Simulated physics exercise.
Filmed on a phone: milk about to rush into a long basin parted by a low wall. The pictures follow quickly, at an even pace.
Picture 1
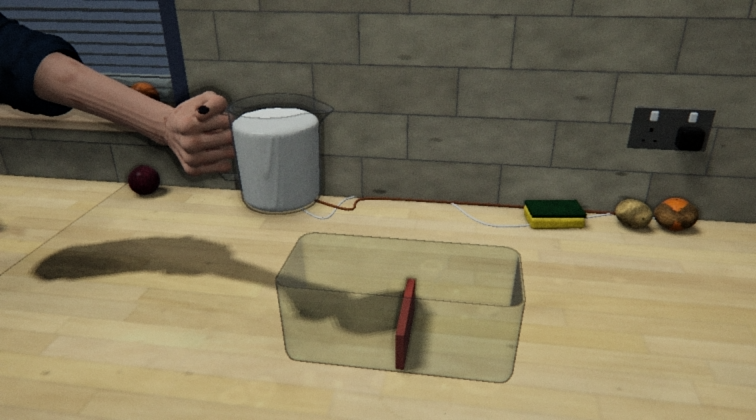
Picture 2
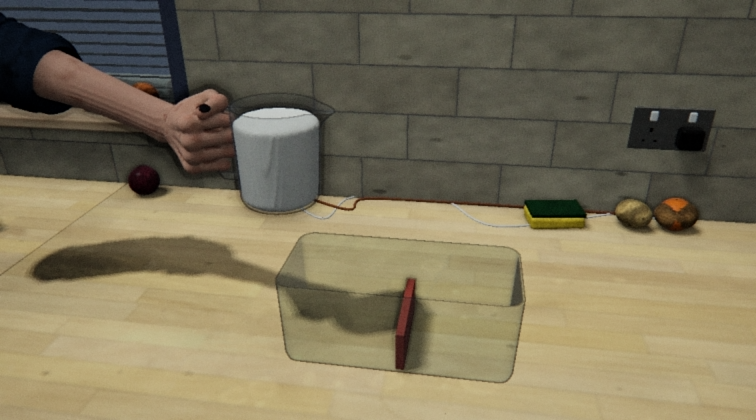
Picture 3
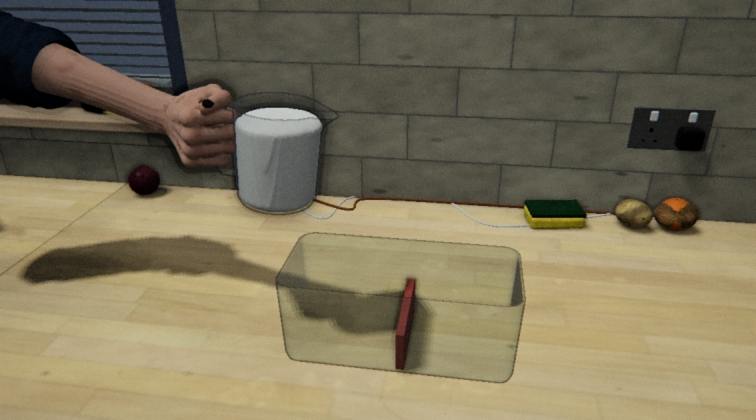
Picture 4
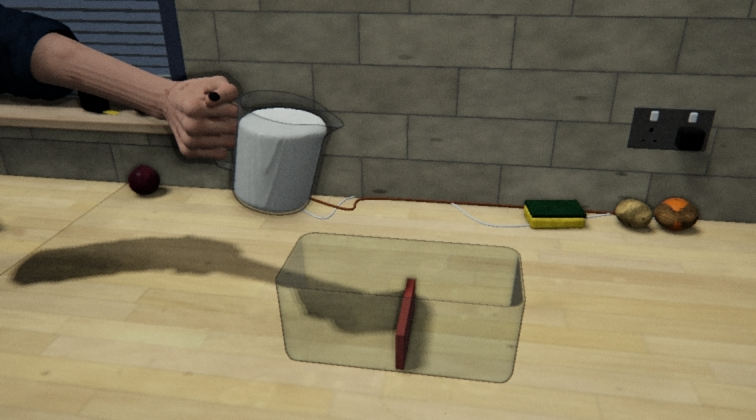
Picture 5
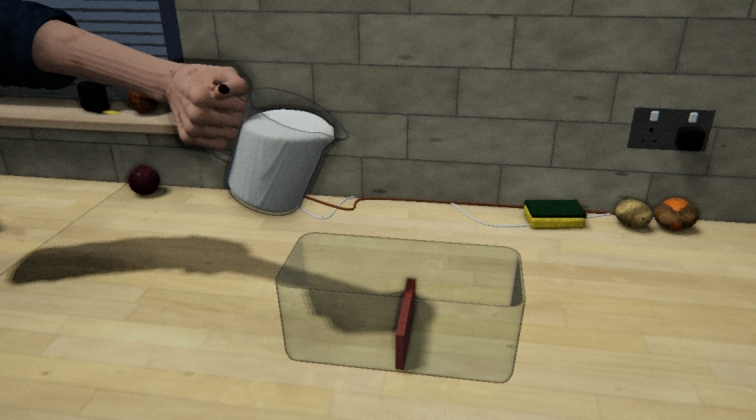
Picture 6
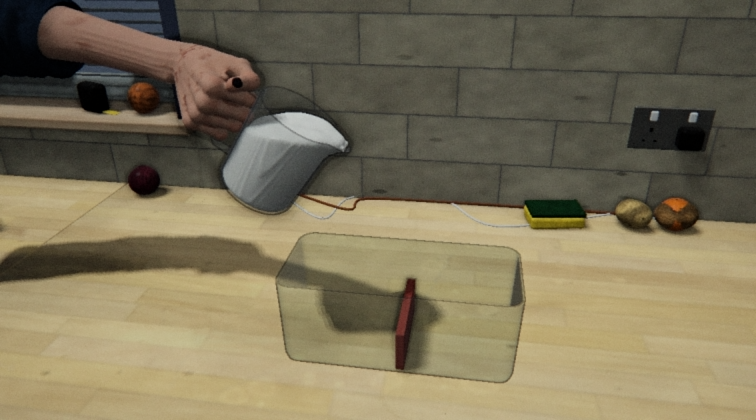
In the video, a hand holds a clear jug of white milk behind a long transparent basin divided by a low red wall, then tilts the jug steadily to the right, the milk shifting toward its right rim.
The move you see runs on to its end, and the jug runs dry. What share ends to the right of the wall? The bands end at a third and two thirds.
In the end less than a third is right of the wall.
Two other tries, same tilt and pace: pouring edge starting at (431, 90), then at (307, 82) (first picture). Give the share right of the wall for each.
The first gives 70 %, the second 5 %.
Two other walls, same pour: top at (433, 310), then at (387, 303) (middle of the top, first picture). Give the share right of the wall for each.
Roughly 5 per cent, and 45 per cent.
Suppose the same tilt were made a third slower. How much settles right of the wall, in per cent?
Near 15 %.
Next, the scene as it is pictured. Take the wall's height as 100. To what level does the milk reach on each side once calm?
Left: 60 %. Right: 10 %.
A moment on, the tilt is 97° and 56 per cent is still to pour, 12 is left of the wall and 4 right of it.
Next, the tilt is 104° and 16 per cent is still to pour, 58 is left of the wall and 8 right of it.
Then the tilt is 104° and 3 per cent is still to pour, 78 is left of the wall and 8 right of it.
Later the tilt is 104° and 0 per cent is still to pour, 84 is left of the wall and 9 right of it.
Finally, 85 per cent lies left of the wall, 9 right of it and 6 outside.
